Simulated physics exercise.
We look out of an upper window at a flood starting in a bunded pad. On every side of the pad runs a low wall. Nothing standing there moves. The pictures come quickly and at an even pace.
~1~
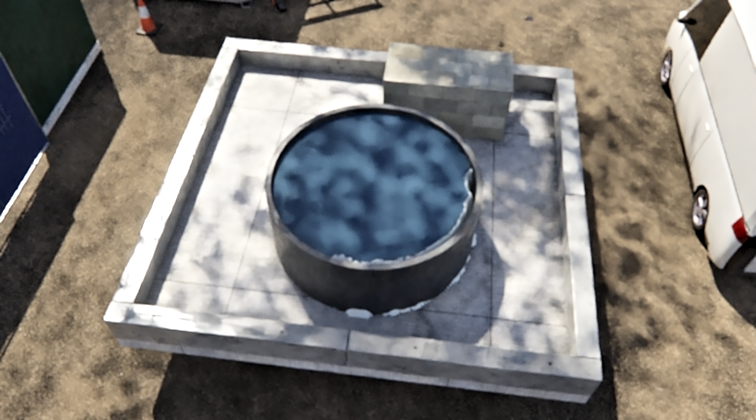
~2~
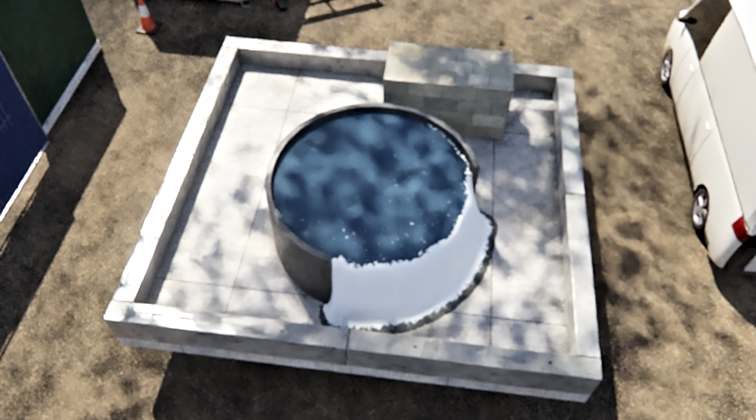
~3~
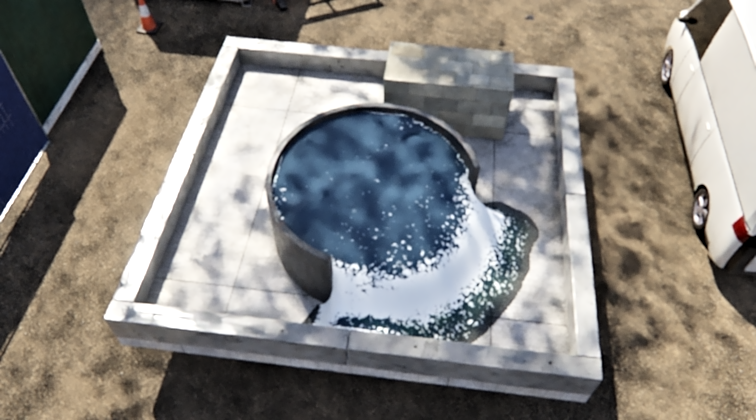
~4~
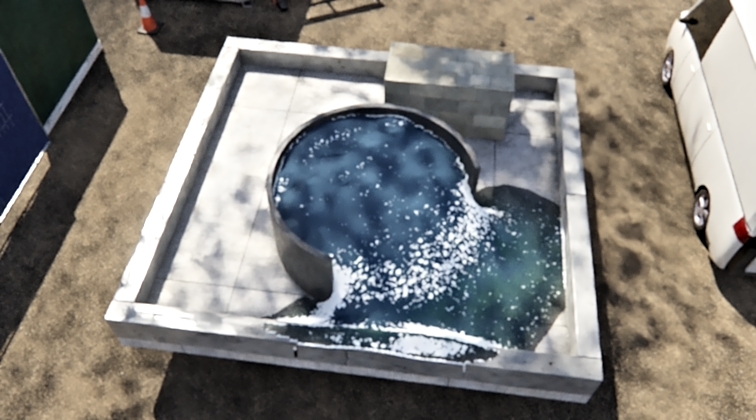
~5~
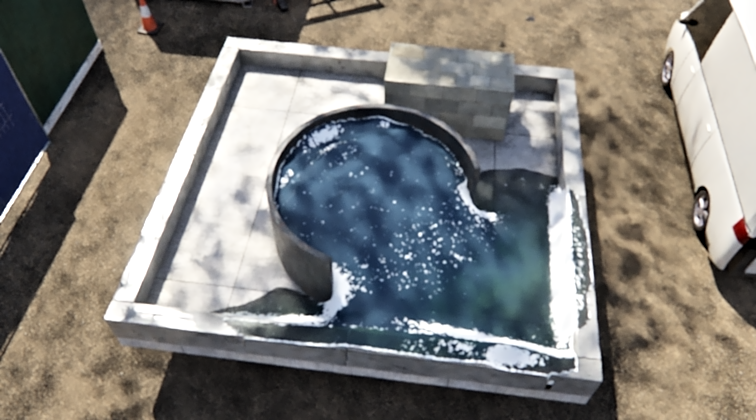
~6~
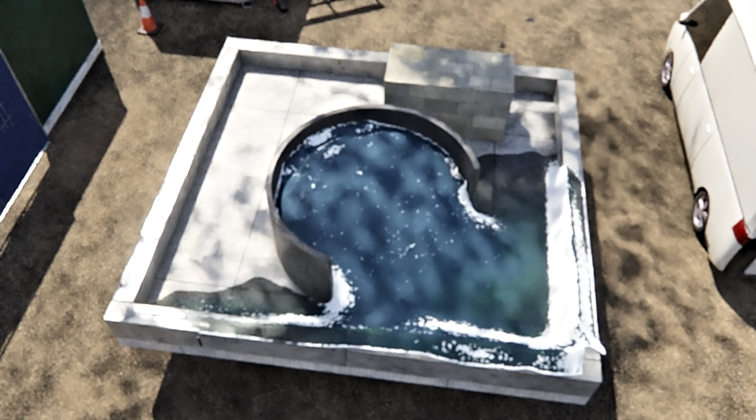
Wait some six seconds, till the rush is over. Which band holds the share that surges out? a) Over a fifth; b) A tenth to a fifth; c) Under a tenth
Option a: Over a fifth.
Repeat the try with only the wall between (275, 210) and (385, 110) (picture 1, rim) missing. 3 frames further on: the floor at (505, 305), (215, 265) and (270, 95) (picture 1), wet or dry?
Taking them as listed, I'd say unwetted, drenched and drenched.
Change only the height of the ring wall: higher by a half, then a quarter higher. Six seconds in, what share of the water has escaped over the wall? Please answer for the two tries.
10 % and 16 %.
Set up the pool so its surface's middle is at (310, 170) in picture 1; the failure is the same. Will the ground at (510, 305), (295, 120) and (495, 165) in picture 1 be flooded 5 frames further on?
Gets wet, stays dry, gets wet.
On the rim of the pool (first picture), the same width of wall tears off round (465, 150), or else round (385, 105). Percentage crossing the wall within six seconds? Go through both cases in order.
Case one roughly 18 percent; case two roughly 12 percent.
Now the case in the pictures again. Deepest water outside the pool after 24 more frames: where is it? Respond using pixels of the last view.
Somewhere near (523, 131).
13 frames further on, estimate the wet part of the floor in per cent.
My guess is around 75 in a hundred.
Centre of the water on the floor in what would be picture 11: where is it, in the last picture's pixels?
Roughly (413, 258) in the last picture.
A moment on, water covers 40 % of the floor; the low wall has let 7 % over.
Next, water covers 45 % of the floor; the low wall has let 12 % over.
Then, water covers 65 % of the floor; the low wall has let 26 % over.
Later, water covers 80 % of the floor; the low wall has let 28 % over.
In the end, water covers 80 % of the floor; the low wall has let 28 % over.
